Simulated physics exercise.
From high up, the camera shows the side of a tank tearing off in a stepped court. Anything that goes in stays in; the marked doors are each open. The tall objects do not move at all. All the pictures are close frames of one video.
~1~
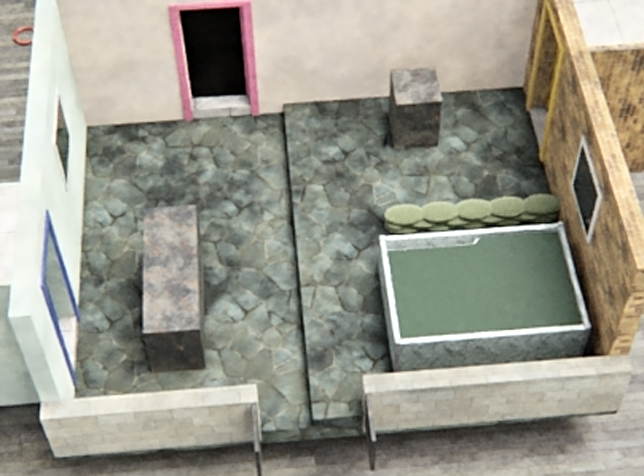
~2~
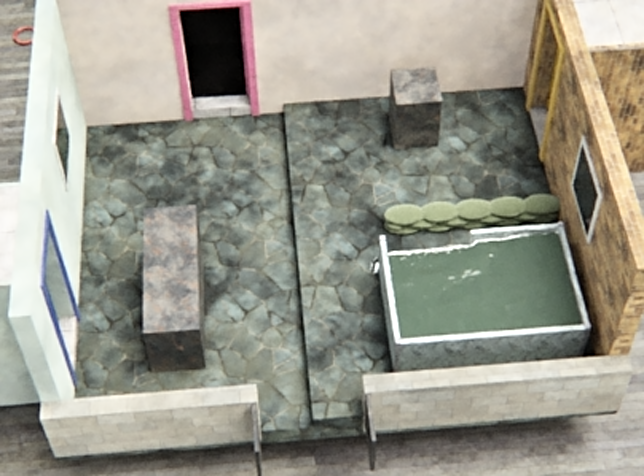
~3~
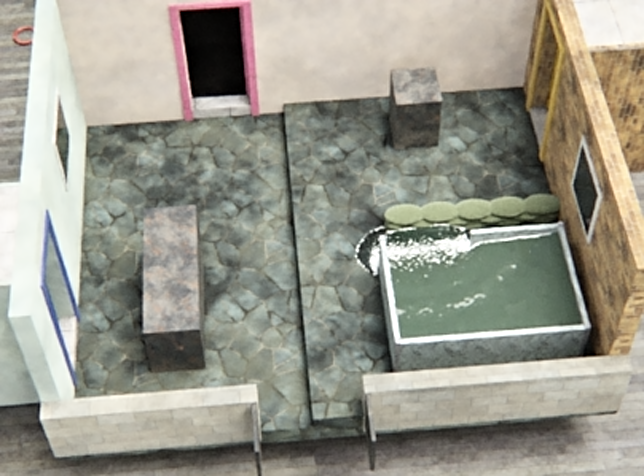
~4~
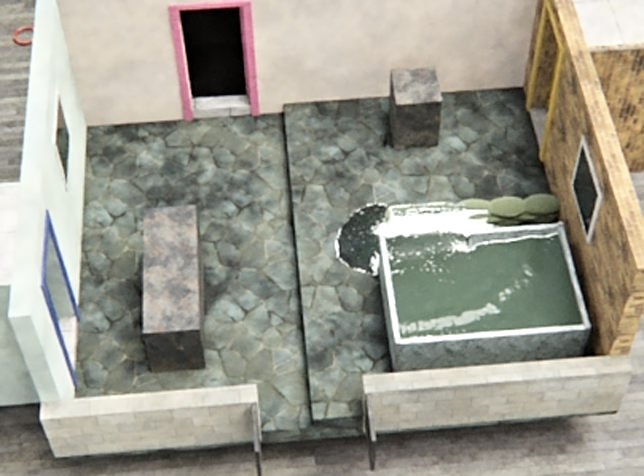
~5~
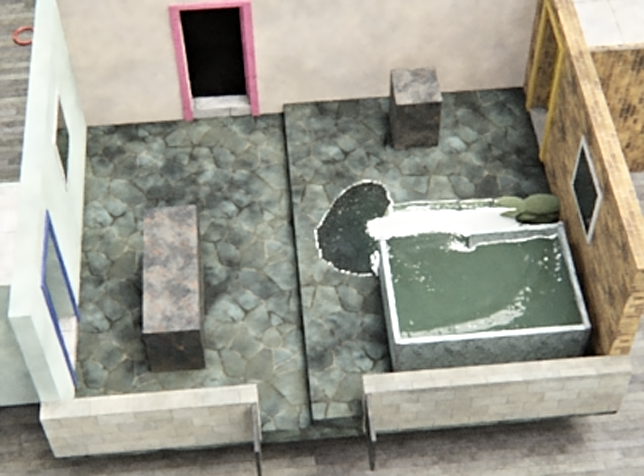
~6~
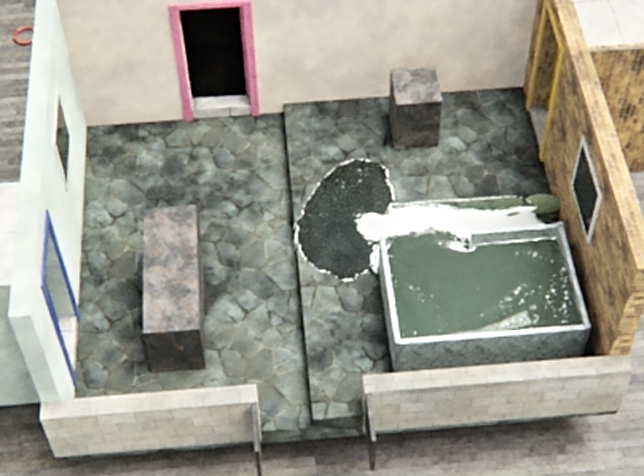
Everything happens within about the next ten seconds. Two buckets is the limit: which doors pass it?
One by one: Blue door: Two buckets or fewer. Pink door: Two buckets or fewer. Yellow door: Two buckets or fewer.
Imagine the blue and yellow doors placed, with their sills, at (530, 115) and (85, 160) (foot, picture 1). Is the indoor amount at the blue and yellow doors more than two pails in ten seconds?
Result - the blue one stays within limits while the yellow one exceeds the limit.
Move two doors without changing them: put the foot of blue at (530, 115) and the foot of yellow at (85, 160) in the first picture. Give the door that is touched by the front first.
That's the door marked pink.
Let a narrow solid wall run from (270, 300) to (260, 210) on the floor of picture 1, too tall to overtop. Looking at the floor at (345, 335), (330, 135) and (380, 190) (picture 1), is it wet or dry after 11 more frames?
Spared, submerged, then submerged.
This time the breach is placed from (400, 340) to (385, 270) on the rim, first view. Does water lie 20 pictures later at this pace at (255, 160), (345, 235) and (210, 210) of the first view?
Soaked, untouched, soaked.
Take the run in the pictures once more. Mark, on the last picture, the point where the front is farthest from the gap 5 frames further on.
I'd say near (288, 104).
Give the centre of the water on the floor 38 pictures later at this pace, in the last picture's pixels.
It is around (344, 253).
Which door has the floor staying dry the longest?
My answer is the blue door.
A moment on, water covers 30 % of the floor; the blue door not reached, the pink door not reached, the yellow door not reached.
Next, water covers 60 % of the floor; the blue door not reached, the pink door wet at the sill, nothing in, the yellow door not reached.
Then, water covers 70 % of the floor; the blue door not reached, the pink door wet at the sill, nothing in, the yellow door wet at the sill, nothing in.
Later, water covers 85 % of the floor; the blue door wet at the sill, nothing in, the pink door wet at the sill, nothing in, the yellow door wet at the sill, nothing in.
In the end, water covers 90 % of the floor; the blue door wet at the sill, nothing in, the pink door wet at the sill, nothing in, the yellow door wet at the sill, nothing in.
